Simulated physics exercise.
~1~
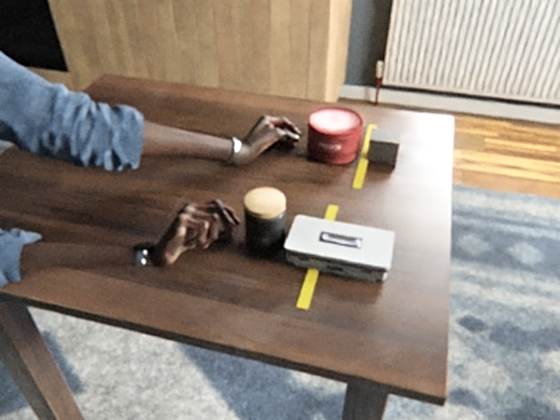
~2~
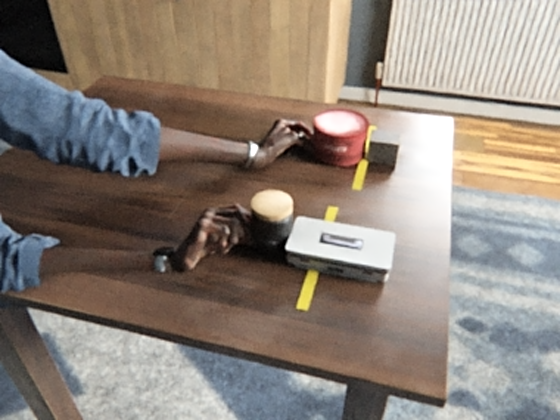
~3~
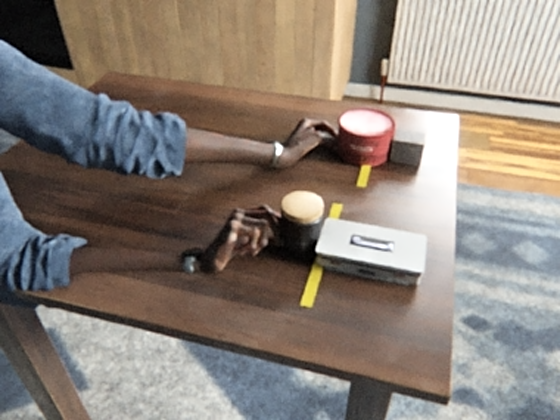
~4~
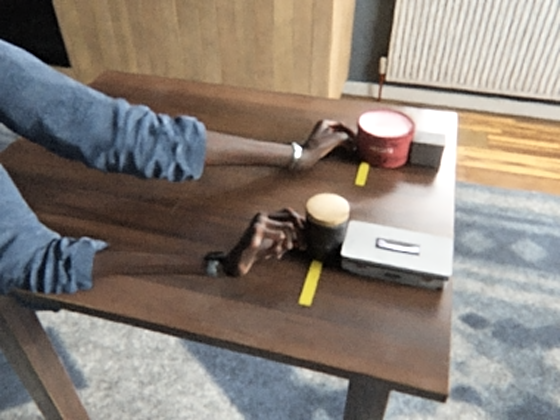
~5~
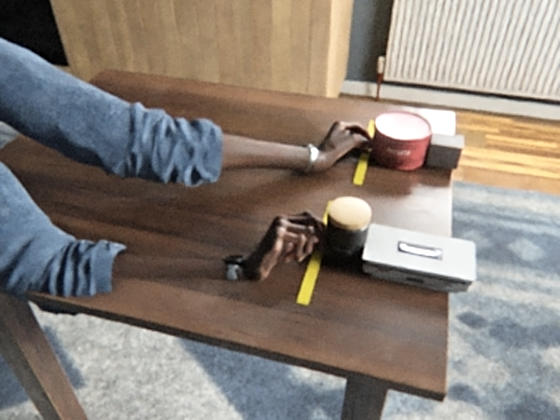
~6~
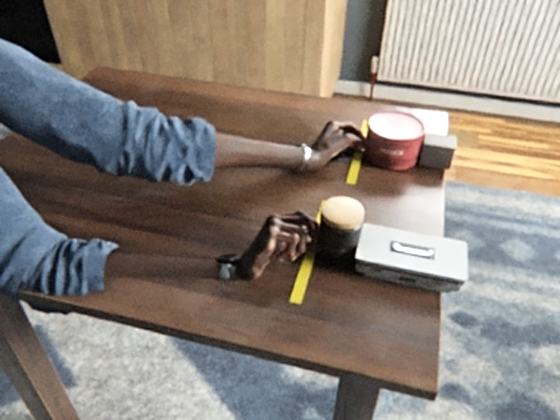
On a dark wooden table near a radiator, two hands rest behind a black jar with a pale lid and a red tub, with a strip of yellow tape by each. A white case sits just beyond the jar, and a small grey block sits beside the tub. The fingers nudge the jar and tub to the right, and soon the case and block slide along ahead of them toward the table's end. Finally the pushing stops, with the jar still upright and the case and block at the edge, still on the table.
